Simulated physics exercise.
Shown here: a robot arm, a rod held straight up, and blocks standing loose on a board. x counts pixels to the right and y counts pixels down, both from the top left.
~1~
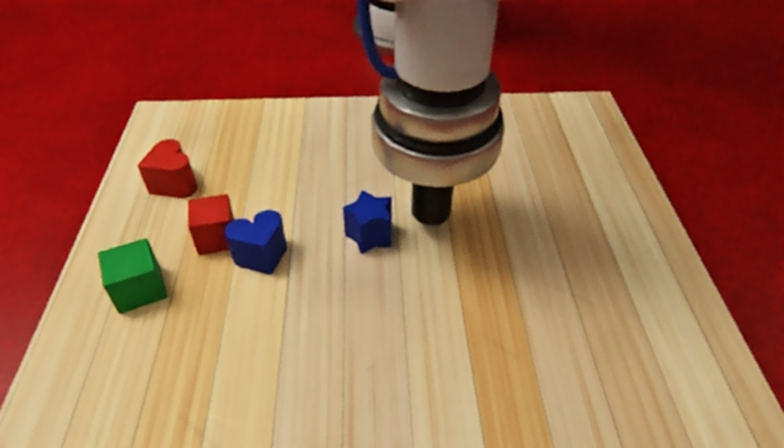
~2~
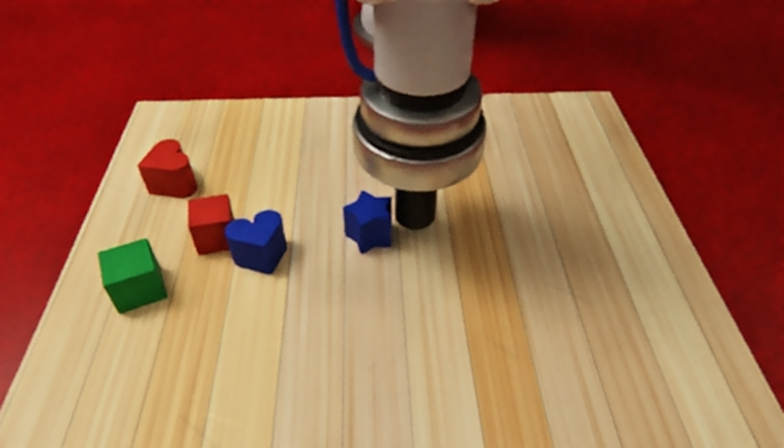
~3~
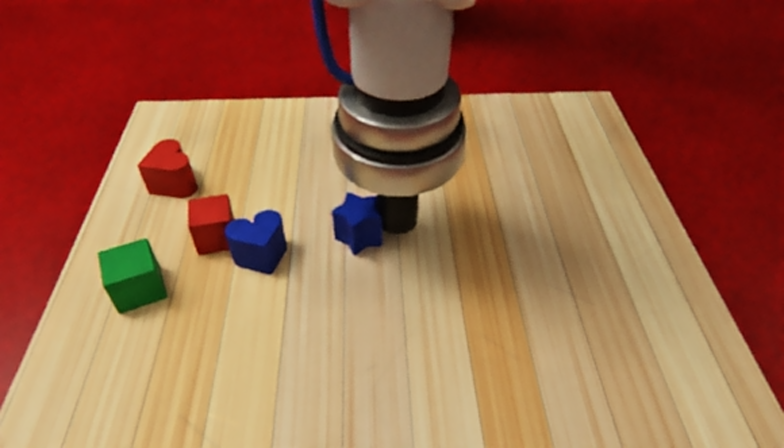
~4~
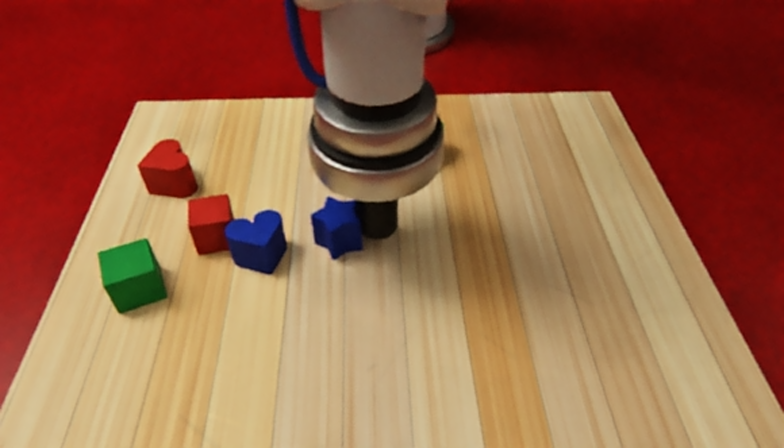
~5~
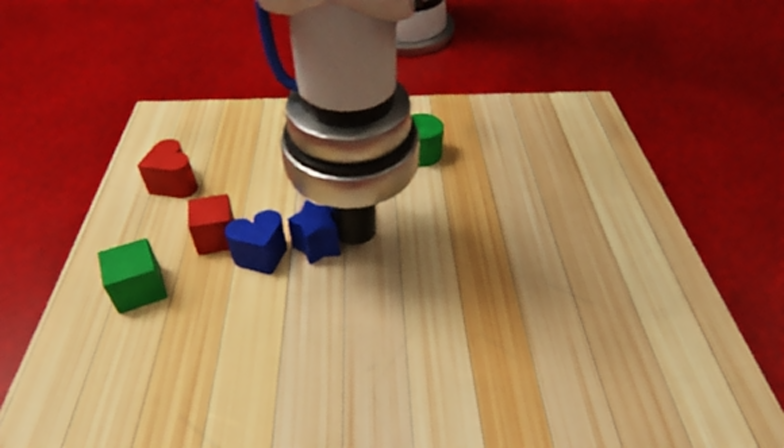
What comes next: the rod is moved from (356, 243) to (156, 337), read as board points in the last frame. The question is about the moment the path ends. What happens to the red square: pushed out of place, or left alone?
Moved off its spot.
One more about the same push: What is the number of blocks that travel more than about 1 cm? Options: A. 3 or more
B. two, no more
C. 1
Correct choice: A.
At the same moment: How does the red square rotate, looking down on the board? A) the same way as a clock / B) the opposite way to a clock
That would be A.
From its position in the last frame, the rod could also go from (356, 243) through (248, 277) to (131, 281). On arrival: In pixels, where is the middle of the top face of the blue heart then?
Around pixel (92, 205).
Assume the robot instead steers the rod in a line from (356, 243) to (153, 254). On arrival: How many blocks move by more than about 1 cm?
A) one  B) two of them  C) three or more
The correct letter is C.
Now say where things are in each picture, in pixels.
Lower end of the rod at (431, 212), tops of blocks, green square at (125, 260), red square at (208, 209), blue heart at (255, 227), blue star-shaped block at (369, 207), in the first picture.
Rod at (415, 215), blocks as before, in the second picture.
Rod at (397, 220), blue star-shaped block at (358, 208), in the third picture.
Rod at (377, 225), blue star-shaped block at (338, 212), in the fourth picture.
Rod at (356, 230), green square at (125, 260), red square at (208, 209), blue heart at (255, 227), blue star-shaped block at (315, 217), in the fifth picture.
On the path given first. One third of the way, rod at (291, 260); red square at (193, 205), turned 15° clockwise; blue heart at (214, 227), turned 15° anticlockwise; blue star-shaped block at (259, 225), turned 40° clockwise.
Two thirds of the way, rod at (223, 291); red square at (181, 197), turned 35° clockwise; blue heart at (183, 225), turned 15° clockwise; blue star-shaped block at (217, 242), turned 80° clockwise.
At the end, rod at (150, 325); green square not moved; red square at (181, 197), turned 35° clockwise; blue heart at (183, 225), turned 15° clockwise; blue star-shaped block at (217, 243), turned 80° clockwise.
